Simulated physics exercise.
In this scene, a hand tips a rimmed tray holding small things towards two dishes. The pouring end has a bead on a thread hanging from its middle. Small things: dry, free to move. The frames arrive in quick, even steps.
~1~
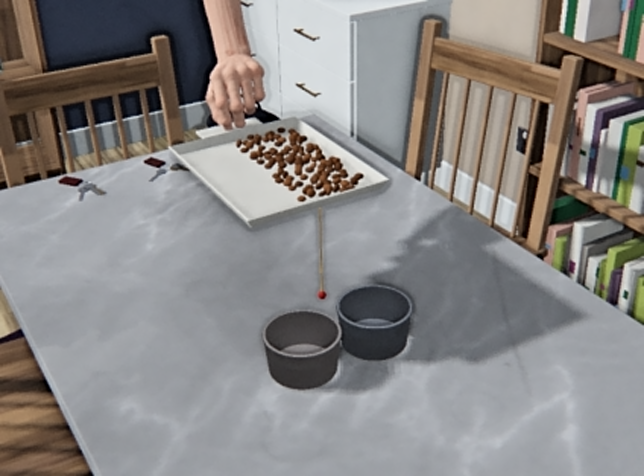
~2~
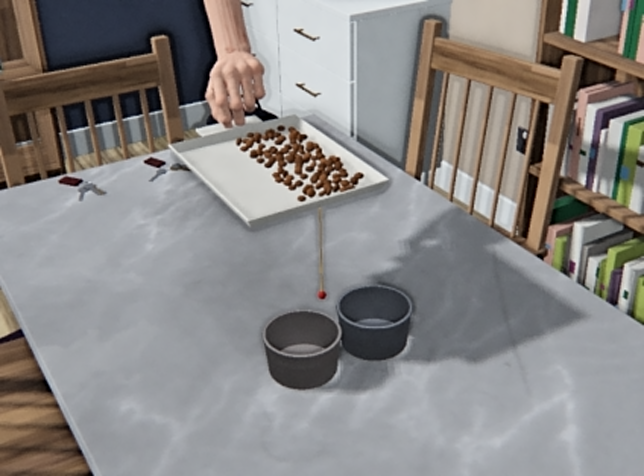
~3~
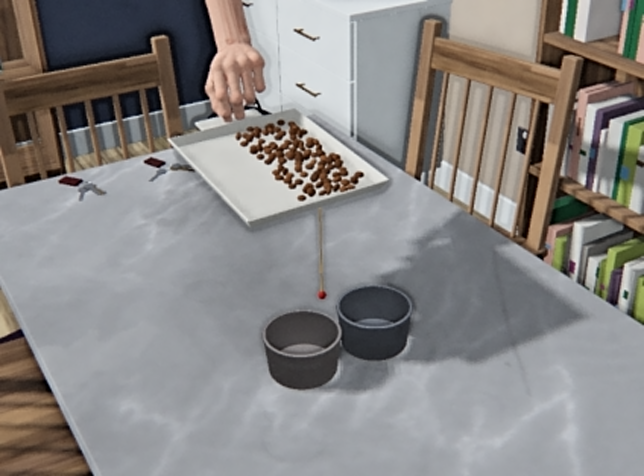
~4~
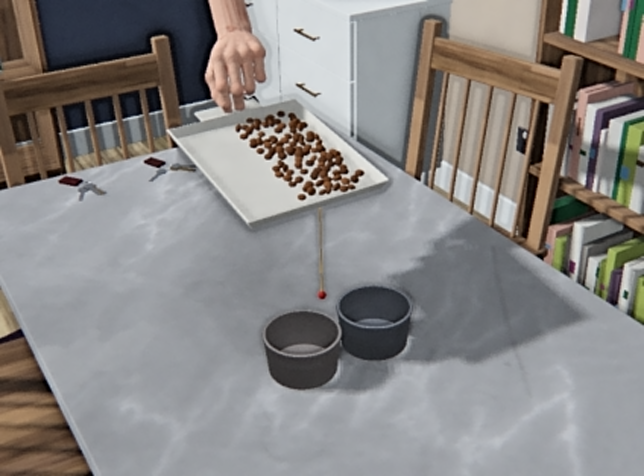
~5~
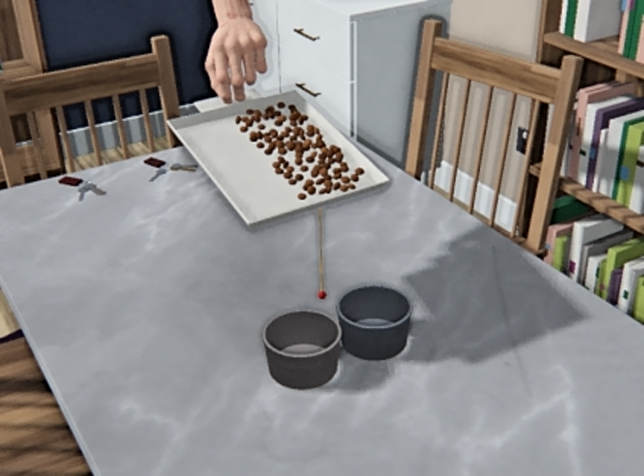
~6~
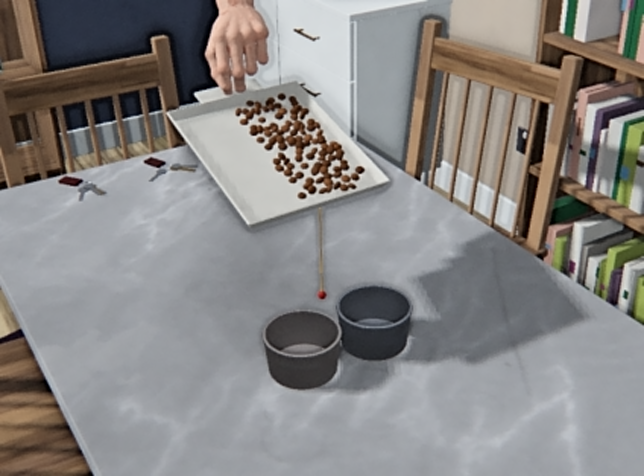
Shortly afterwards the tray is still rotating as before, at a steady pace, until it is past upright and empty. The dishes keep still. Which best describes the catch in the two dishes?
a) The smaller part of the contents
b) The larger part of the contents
b.
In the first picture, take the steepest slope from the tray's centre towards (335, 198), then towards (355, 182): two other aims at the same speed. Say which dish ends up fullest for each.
Well, at the first place the right-side one, and at the second the right-side one.
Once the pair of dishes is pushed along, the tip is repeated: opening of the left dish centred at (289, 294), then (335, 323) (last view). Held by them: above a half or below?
At place one not up to half; at place two in excess of half.
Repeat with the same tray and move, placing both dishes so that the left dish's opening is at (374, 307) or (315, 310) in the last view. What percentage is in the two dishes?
It comes to roughly 50 per cent in one try and roughly 30 per cent in the next.
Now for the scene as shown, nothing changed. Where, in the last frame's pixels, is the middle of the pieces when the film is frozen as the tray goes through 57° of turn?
Around (331, 198).
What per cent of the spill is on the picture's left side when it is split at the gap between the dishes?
Roughly 20 in a hundred.
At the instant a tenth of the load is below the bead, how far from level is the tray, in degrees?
Roughly 60 degrees at that moment.
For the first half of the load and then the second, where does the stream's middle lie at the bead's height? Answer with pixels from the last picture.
The opening part goes through (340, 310); what follows goes through (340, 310).
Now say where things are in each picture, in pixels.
The first picture shows corners of the pouring end near (250, 216) and (381, 178), level; middle of the load near (298, 159), bits of dog kibble; left dish near (321, 367); right dish near (395, 338); bead on its thread near (322, 295).
The second picture shows corners of the pouring end near (250, 217) and (381, 178), level; middle of the load near (298, 158).
The third picture shows corners of the pouring end near (251, 217) and (381, 178), tipped barely, level across its low end; middle of the load near (298, 154).
The fourth picture shows corners of the pouring end near (251, 218) and (382, 178), tipped a little, level across its low end; middle of the load near (299, 149).
The fifth picture shows corners of the pouring end near (251, 218) and (382, 179), tipped a little, level across its low end; middle of the load near (299, 144).
The sixth picture shows corners of the pouring end near (252, 219) and (383, 179), tipped a little, level across its low end; middle of the load near (299, 139); left dish near (321, 367); right dish near (395, 338).
Shortly afterwards, tray tipped steeply; the bulk on the tray; only a few in the right dish; near a quarter in the air.
Next, tray tipped right over; only a few on the tray; near a quarter in the left dish; near a third in the right dish; a little outside both; near a quarter in the air.
Some moments later, tray tipped past a quarter turn; near a third in the left dish; near half in the right dish; near a quarter outside both.
In the end, tray tipped past a quarter turn; near a third in the left dish; near half in the right dish; near a quarter outside both.
